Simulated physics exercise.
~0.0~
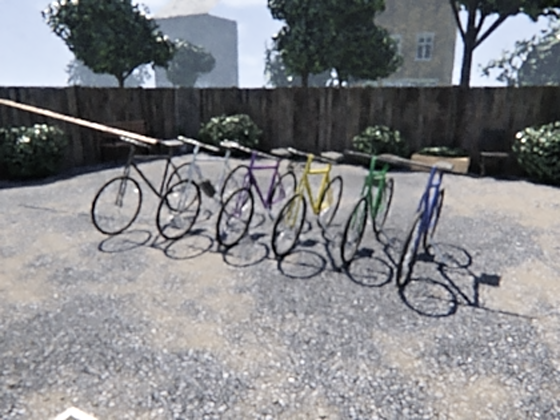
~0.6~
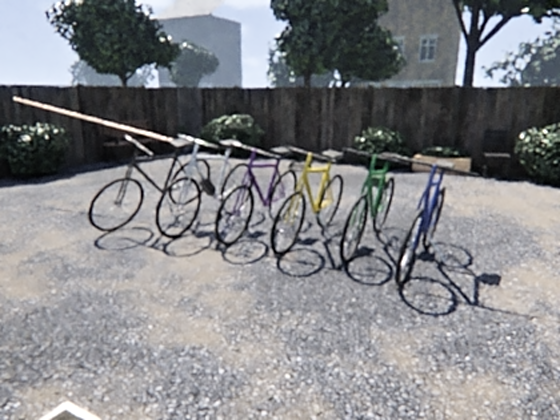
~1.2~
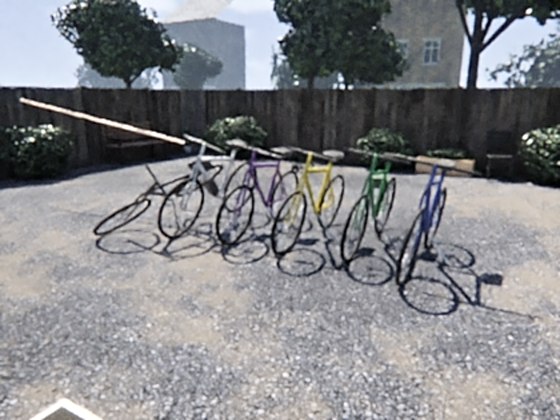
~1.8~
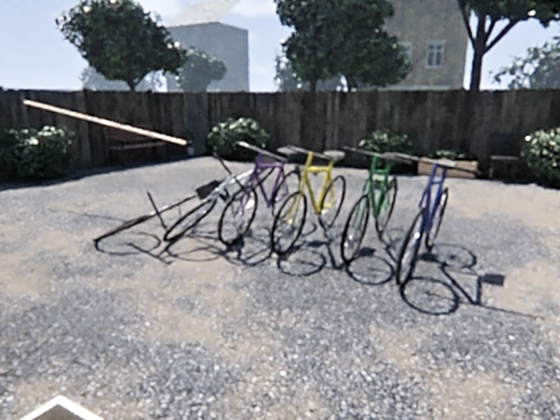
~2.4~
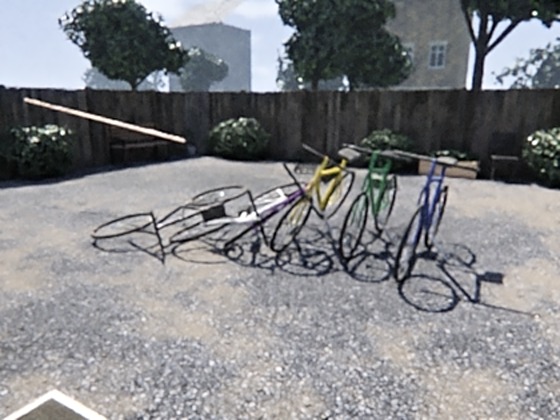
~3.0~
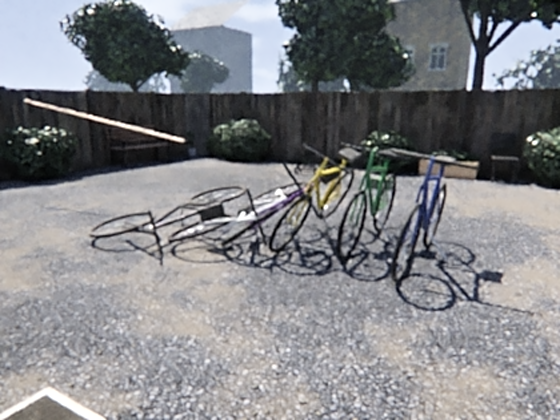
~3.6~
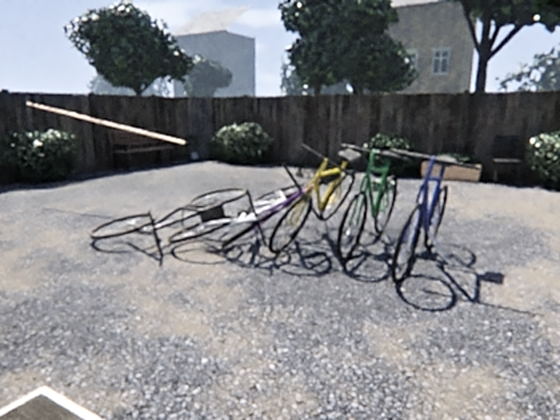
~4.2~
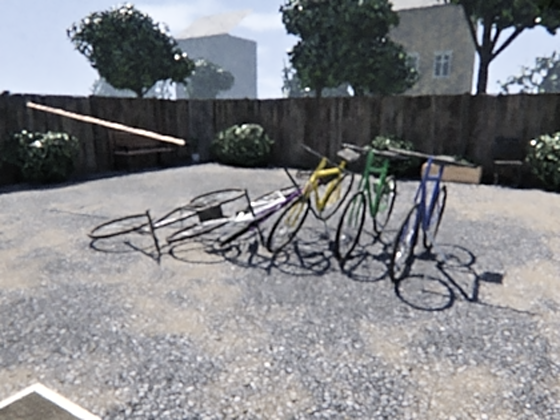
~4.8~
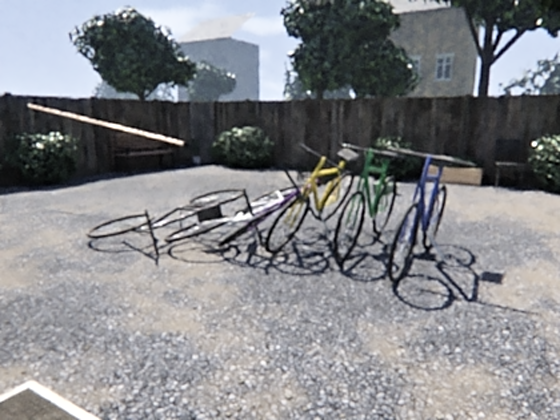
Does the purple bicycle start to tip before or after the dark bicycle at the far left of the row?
The purple bicycle starts to tip after the dark bicycle at the far left, which is already well on its way down while the purple one is still in place.
